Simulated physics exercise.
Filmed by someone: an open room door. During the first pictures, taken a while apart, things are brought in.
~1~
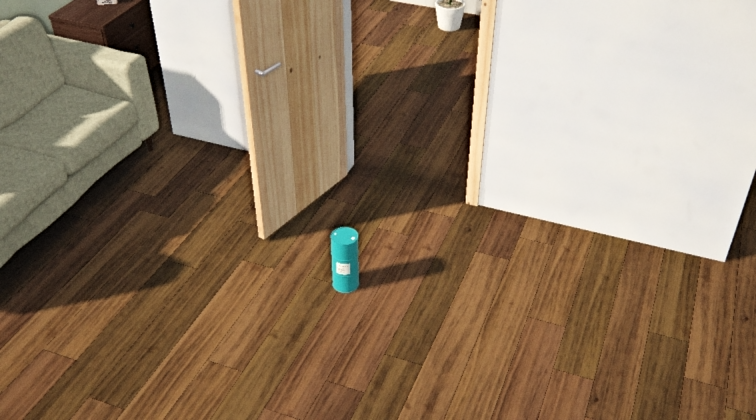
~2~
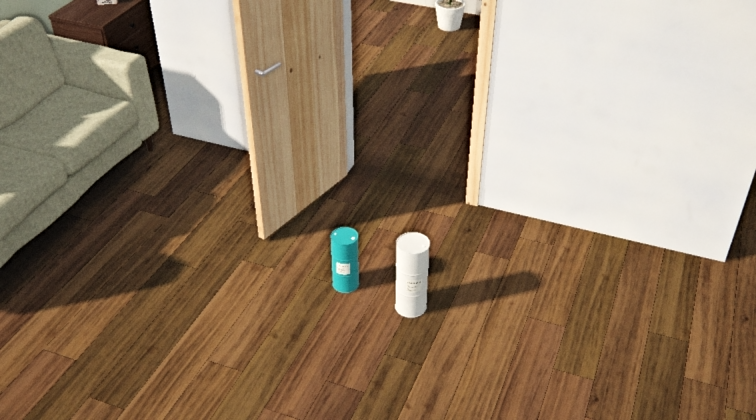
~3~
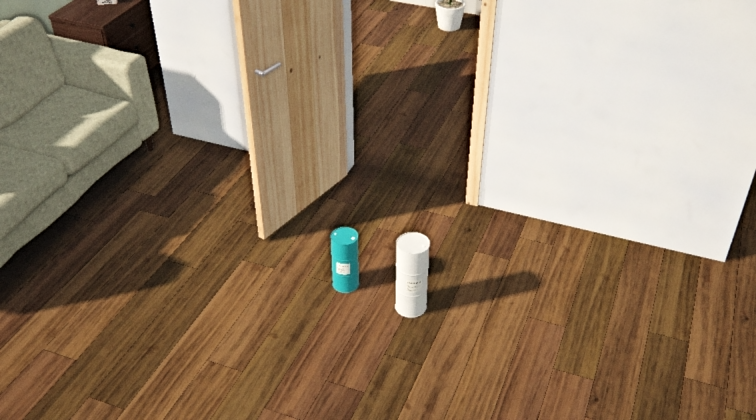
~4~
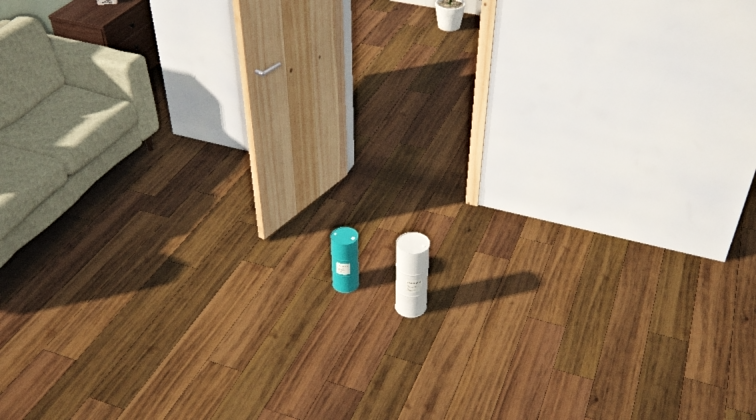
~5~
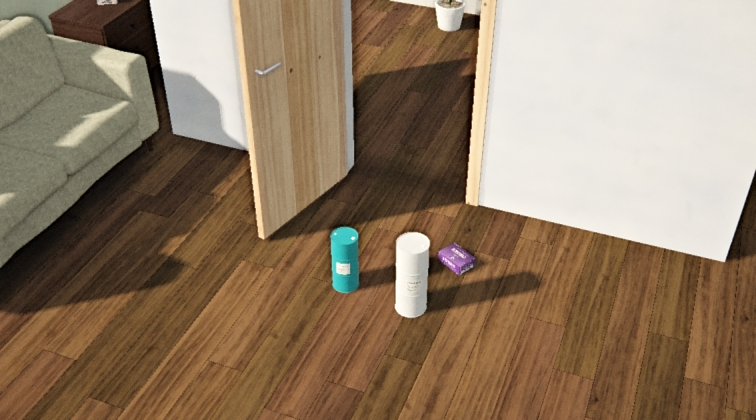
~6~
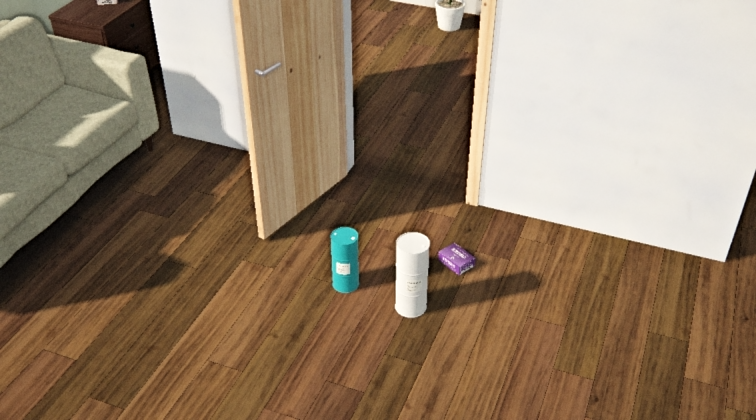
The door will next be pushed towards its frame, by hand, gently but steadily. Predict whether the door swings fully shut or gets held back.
Most likely the doorway will end up sealed off.
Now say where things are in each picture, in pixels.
Door wide open and still; turquoise canister (345, 260), in the first frame.
Door wide open and still; turquoise canister (345, 260); white canister (412, 276), in the second frame.
Door wide open and still; turquoise canister (345, 260); white canister (412, 276), in the third frame.
Door wide open and still; turquoise canister (345, 260); white canister (412, 276), in the fourth frame.
Door wide open and still; turquoise canister (345, 260); white canister (412, 276), in the fifth frame.
Door wide open and still; purple box (457, 259); turquoise canister (345, 260), in the sixth frame.
Then, 0.50 s past the last view, open by 89°.
Then, 0.90 s past the last view, open by 61°.
Then, 1.20 s past the last view, open by 37°.
Then, 1.50 s past the last view, open by 11°.
Finally, open by 0°; all 3 still in place. Final places as the last picture's camera would see them, purple box near (457, 259).
